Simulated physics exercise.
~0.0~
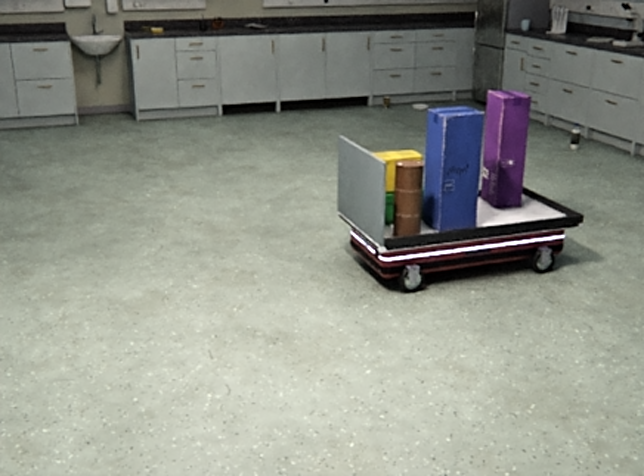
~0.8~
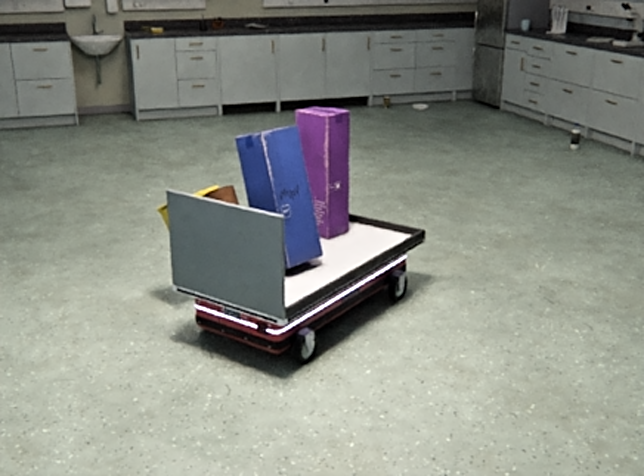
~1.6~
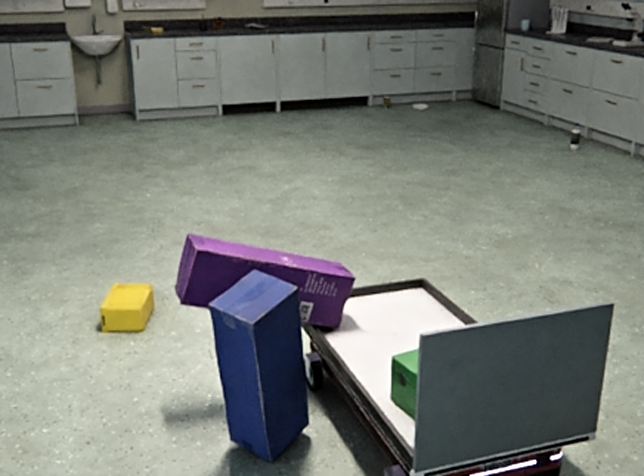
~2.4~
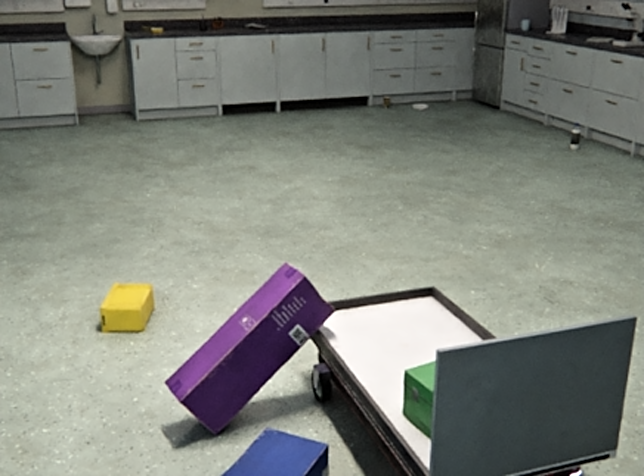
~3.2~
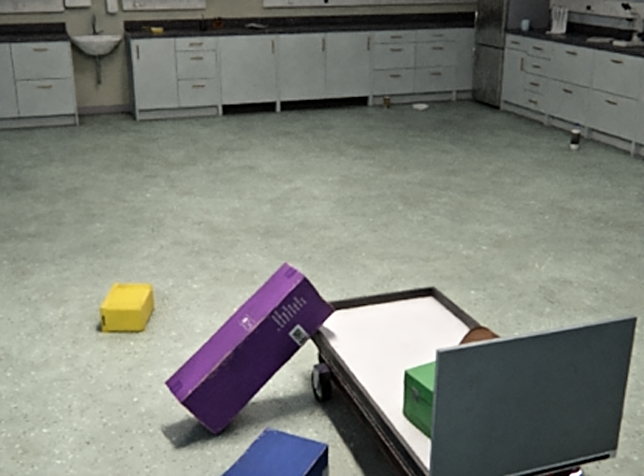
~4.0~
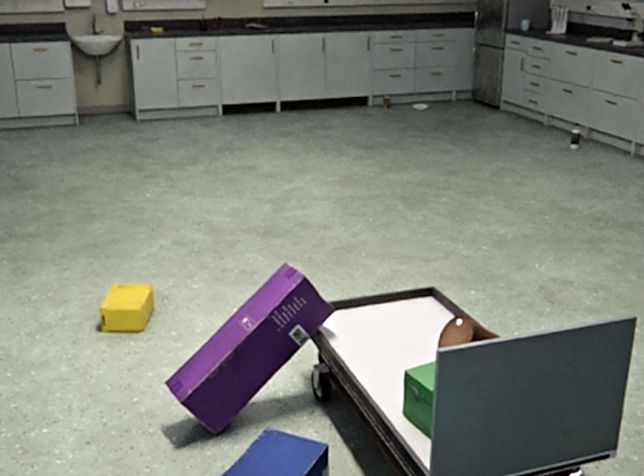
Lab floor, a cart turning and stopping as blue, yellow and purple boxes topple off, green box and brown canister staying aboard.
